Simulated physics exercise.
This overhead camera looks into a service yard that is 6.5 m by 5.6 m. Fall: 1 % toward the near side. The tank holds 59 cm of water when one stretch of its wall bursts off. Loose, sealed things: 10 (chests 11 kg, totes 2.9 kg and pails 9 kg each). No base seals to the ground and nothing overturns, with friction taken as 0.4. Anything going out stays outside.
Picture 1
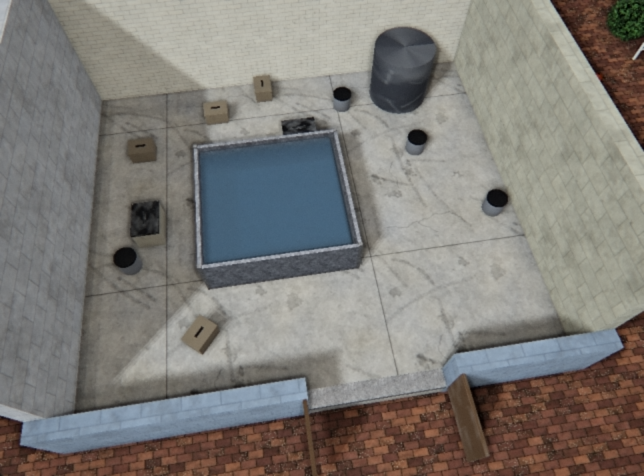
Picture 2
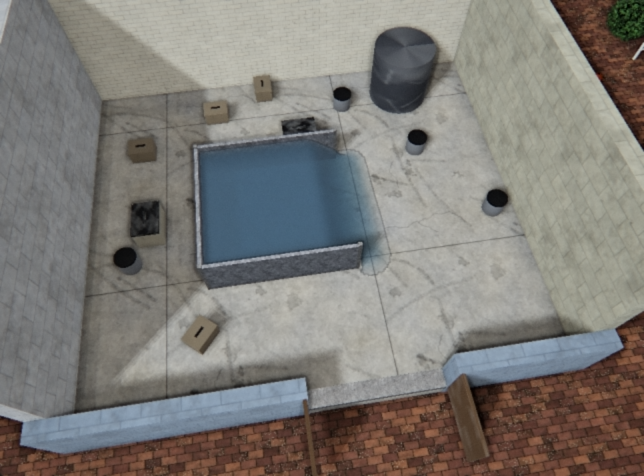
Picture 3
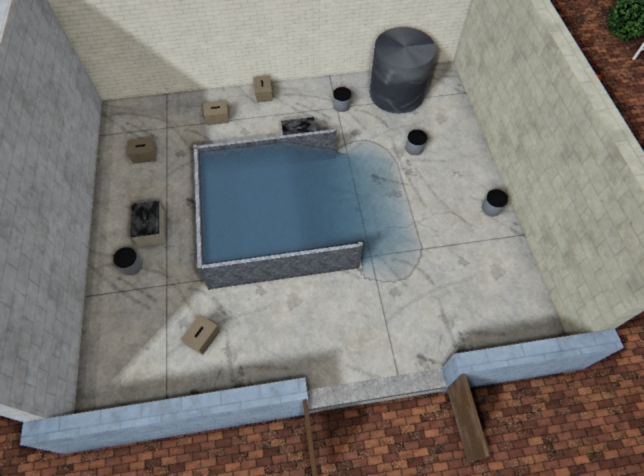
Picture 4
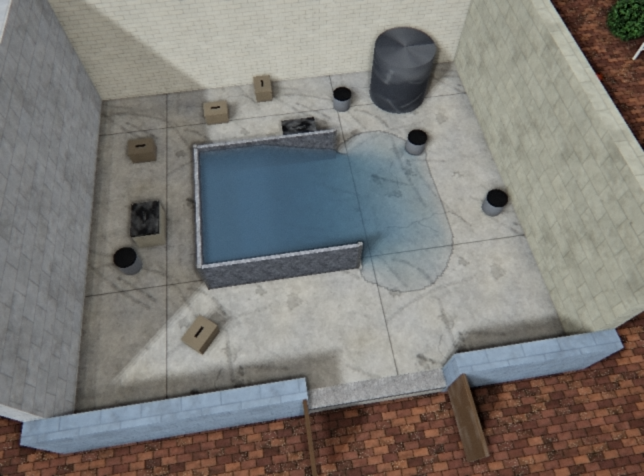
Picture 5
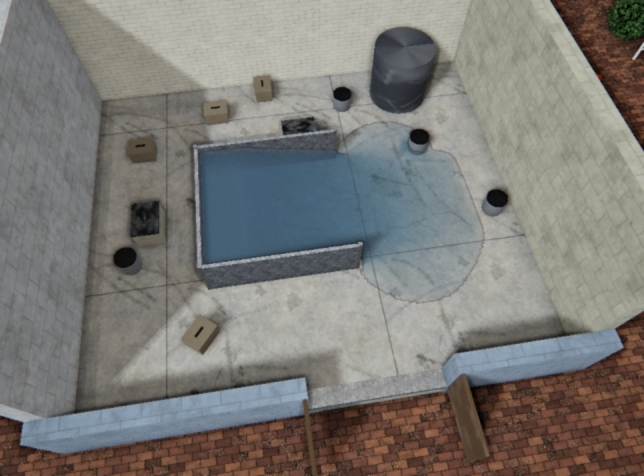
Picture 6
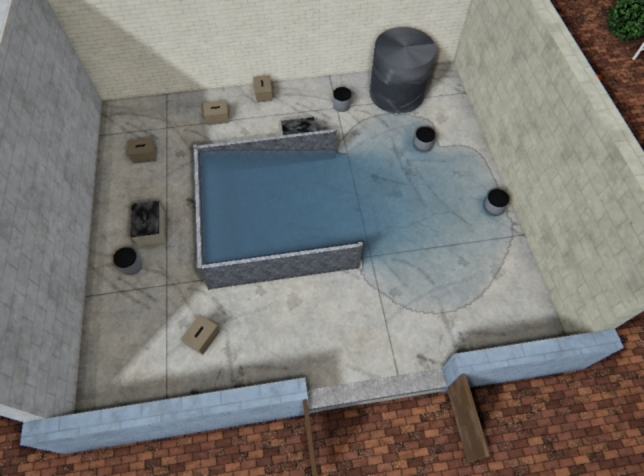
Water spreads rightward from a tank's open side across the yard, nudging a small pail.
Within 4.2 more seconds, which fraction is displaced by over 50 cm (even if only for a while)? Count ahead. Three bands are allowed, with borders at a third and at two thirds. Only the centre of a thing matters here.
By the time shown, one third up to two thirds will have gone that far.
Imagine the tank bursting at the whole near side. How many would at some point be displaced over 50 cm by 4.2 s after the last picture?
Result: 4 of them.
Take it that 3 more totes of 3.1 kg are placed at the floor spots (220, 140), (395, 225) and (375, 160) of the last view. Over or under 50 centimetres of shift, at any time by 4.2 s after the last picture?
Order as given: Stays inside it, goes farther, goes farther.
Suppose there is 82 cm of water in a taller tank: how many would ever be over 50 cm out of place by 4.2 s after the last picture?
The answer would then be 7.
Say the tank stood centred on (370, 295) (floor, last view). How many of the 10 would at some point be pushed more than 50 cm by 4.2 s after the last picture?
Count: 6.
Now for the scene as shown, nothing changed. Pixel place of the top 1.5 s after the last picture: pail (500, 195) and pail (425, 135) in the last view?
(522, 217) and (452, 76), roughly.
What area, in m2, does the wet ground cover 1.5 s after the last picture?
Some 17 m2.
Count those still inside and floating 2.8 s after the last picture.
My tally comes to 2.
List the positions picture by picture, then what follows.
In the first picture, a pail at (418, 137) rests on the ground; a pail at (497, 198) rests on the ground; water covers 4.3 m2; 0 of 10 have shifted.
In the second picture, a pail at (418, 137), on the bottom; a pail at (497, 198) rests on the ground; water covers 5.3 m2; 0 of 10 have shifted.
In the third picture, a pail at (418, 137) rests on the ground; a pail at (497, 198), on the bottom; 6.6 m2 under water; 0 of 10 have shifted.
In the fourth picture, a pail at (418, 137) rests on the ground; a pail at (497, 198), on the bottom; 8.2 m2 under water; 0 of 10 have shifted.
In the fifth picture, a pail at (420, 136) rests on the ground, 4 cm from its start; a pail at (497, 198) rests on the ground; water covers 9.8 m2; 0 of 10 have shifted.
In the sixth picture, a pail at (426, 134), on the bottom, 15 cm from its start; a pail at (499, 197), on the bottom; 11.4 m2 under water; 1 of 10 have shifted.
Then, 0.4 s after the last picture 1 of 10 are over 50 cm from their spots; 1 afloat.
Then, 1.5 s after the last picture 2 of 10 are over 50 cm from their spots; 2 afloat.
Then, 2.8 s after the last picture 2 of 10 are over 50 cm from their spots; 2 afloat.
Then, 4.2 s after the last picture 5 of 10 are over 50 cm from their spots, and 5 have been at some point; 2 afloat.
